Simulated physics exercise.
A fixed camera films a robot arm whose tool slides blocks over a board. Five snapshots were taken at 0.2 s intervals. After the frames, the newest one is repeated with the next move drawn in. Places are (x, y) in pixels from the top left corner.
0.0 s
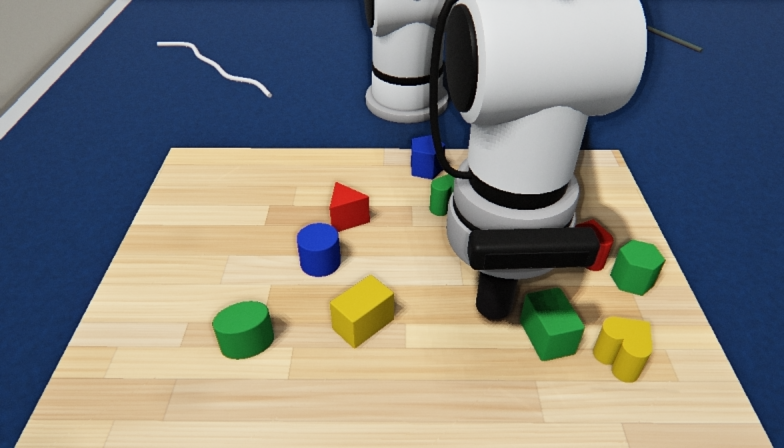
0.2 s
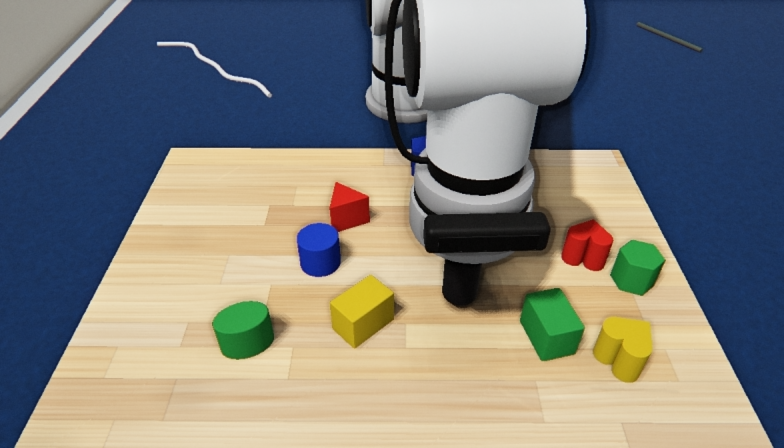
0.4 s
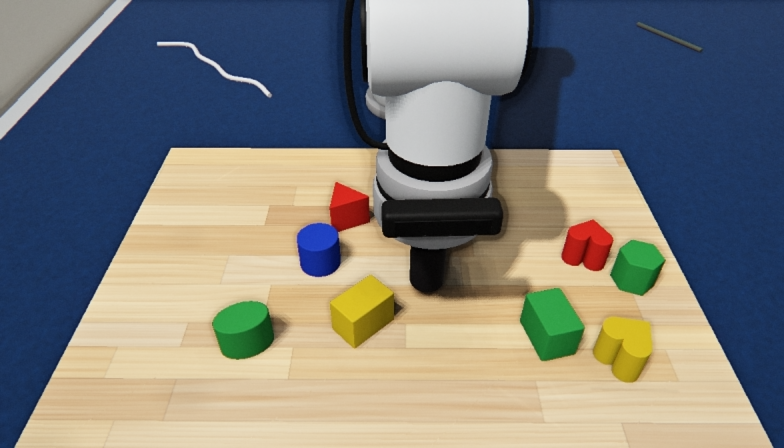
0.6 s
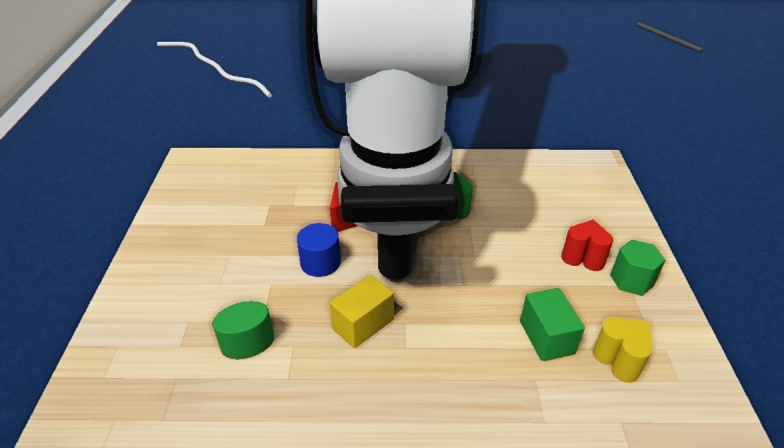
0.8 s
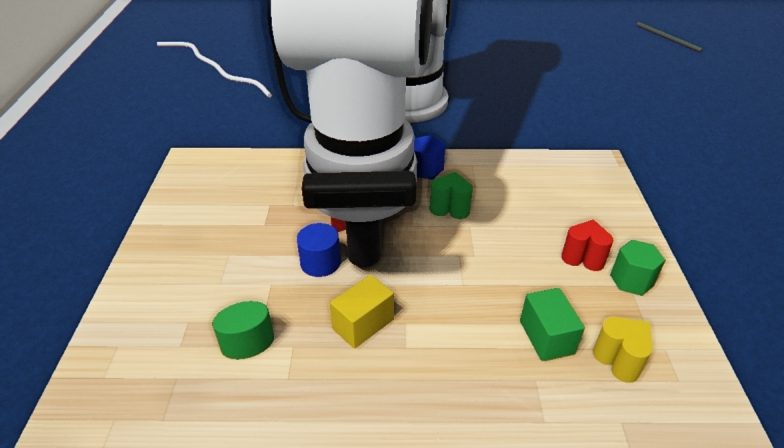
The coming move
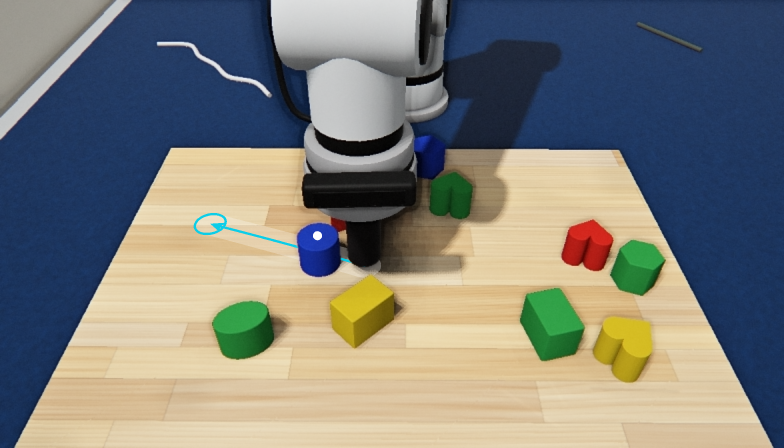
On a light wooden tabletop scattered with red, blue, green and yellow blocks, a white robot arm holds its black tool low among the pieces on the right. The arm sweeps steadily left and slightly back, passing behind the yellow block to beside the blue round block, while the blocks stay still.
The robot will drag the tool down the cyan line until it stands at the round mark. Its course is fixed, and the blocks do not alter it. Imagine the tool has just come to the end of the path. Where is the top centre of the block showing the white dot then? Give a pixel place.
Its top middle: (239, 234).
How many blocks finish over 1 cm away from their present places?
It displaces one.
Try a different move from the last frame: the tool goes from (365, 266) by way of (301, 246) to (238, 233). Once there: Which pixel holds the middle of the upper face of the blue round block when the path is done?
The middle of the upper face of the blue round block will lie at about (247, 236) in the picture.
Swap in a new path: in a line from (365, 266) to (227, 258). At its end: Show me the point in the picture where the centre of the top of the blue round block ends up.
Its top middle will sit at (188, 223).
The drawn path runs from (365, 266) directly to (210, 224); the dot is on the blue round block.
On the path given first. One third of the way, tool (310, 241); blue round block (271, 233).
Two thirds of the way, tool (257, 227); blue round block (239, 234).
At the end, tool (208, 214); blue round block (239, 234); red three-sided block not moved.
